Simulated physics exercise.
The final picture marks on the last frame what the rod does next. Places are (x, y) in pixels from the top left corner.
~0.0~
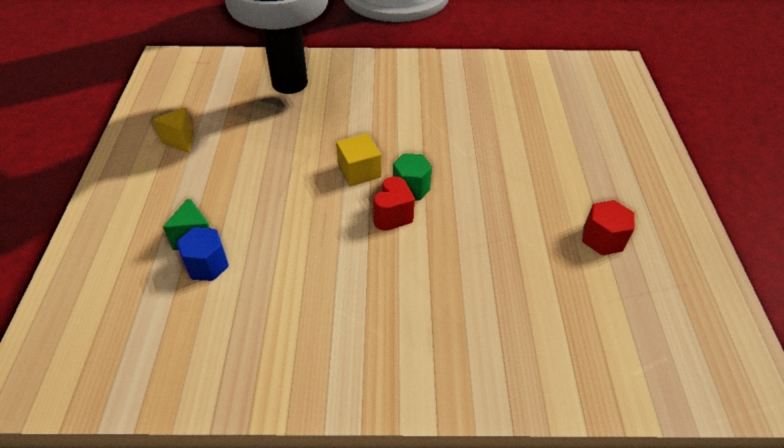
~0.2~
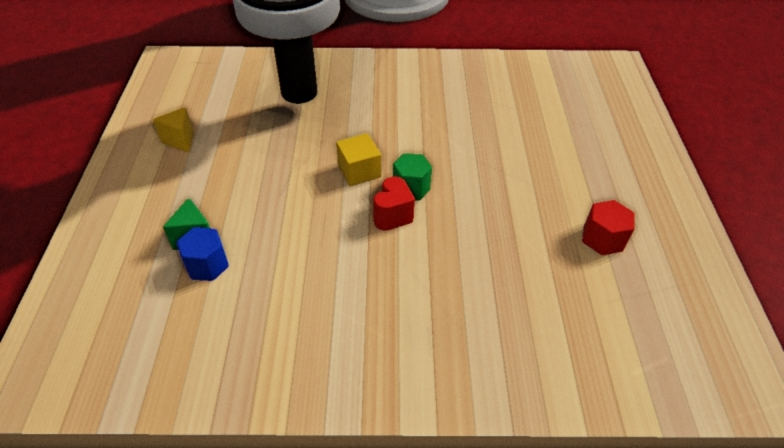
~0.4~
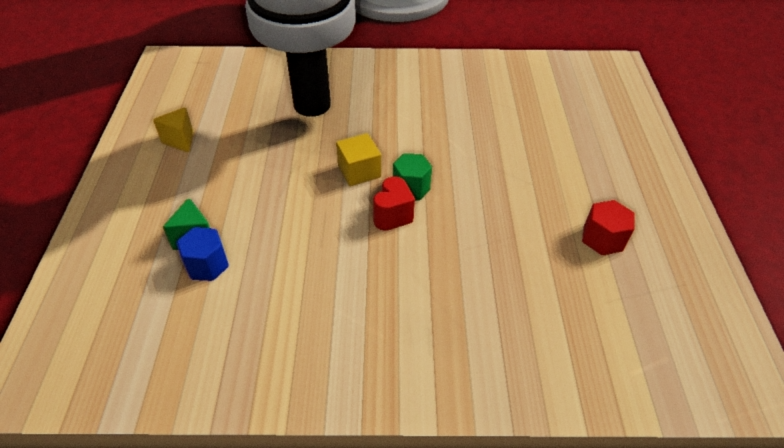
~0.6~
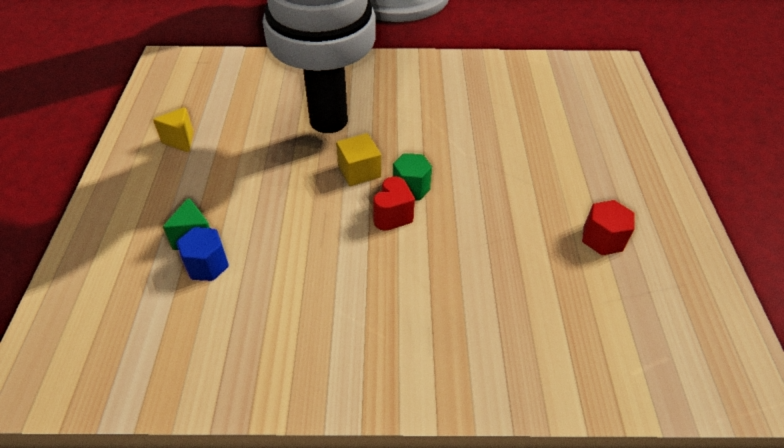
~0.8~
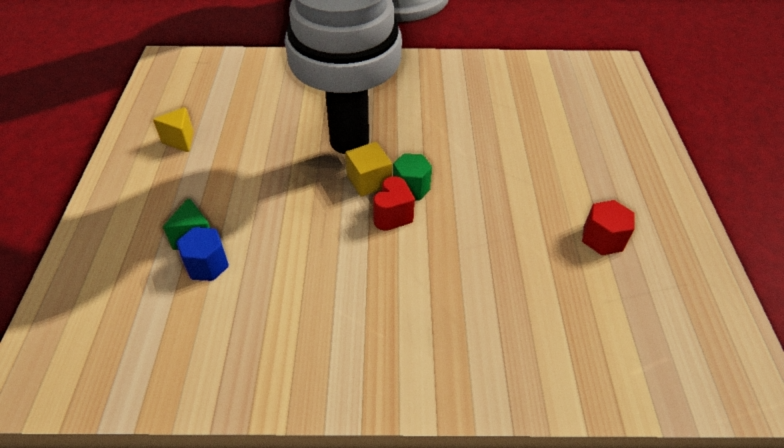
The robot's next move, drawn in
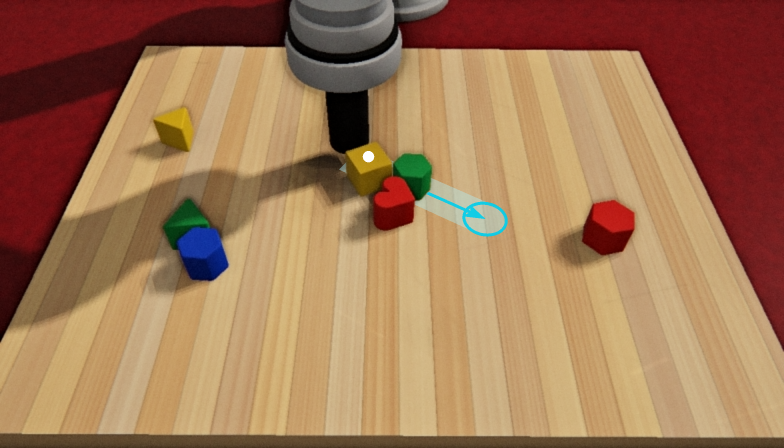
A robotic arm with a black rod moved down and to the right across the wooden board, then nudged the yellow block slightly toward the red heart and green block, while the other blocks stayed still.
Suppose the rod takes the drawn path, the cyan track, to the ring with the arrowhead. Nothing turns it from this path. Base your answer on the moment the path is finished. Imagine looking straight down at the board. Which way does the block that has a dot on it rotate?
Clockwise rotation.
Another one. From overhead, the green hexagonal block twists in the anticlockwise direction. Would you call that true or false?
True.
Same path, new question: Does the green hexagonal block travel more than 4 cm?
I believe so.
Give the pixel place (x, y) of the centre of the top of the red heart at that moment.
I predict (402, 225).
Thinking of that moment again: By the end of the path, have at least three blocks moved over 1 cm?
Yes
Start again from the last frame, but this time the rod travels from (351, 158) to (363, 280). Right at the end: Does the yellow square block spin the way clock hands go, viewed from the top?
No, that is not what happens.
The line goes in a line from (351, 158) to (485, 219); the dot is on the yellow square block.
On the path given first. One third of the way, rod at (393, 161); yellow square block at (400, 181), turned 15° clockwise; red heart at (402, 210), turned 40° clockwise; green hexagonal block at (437, 172), turned 70° anticlockwise.
Two thirds of the way, rod at (439, 181); yellow square block at (426, 201), turned 55° clockwise; red heart at (402, 224), turned 85° clockwise; green hexagonal block at (479, 187), turned 105° anticlockwise.
At the end, rod at (488, 203); yellow square block at (428, 203), turned 60° clockwise; red heart at (402, 225), turned 85° clockwise; green hexagonal block at (531, 200), turned 145° anticlockwise.
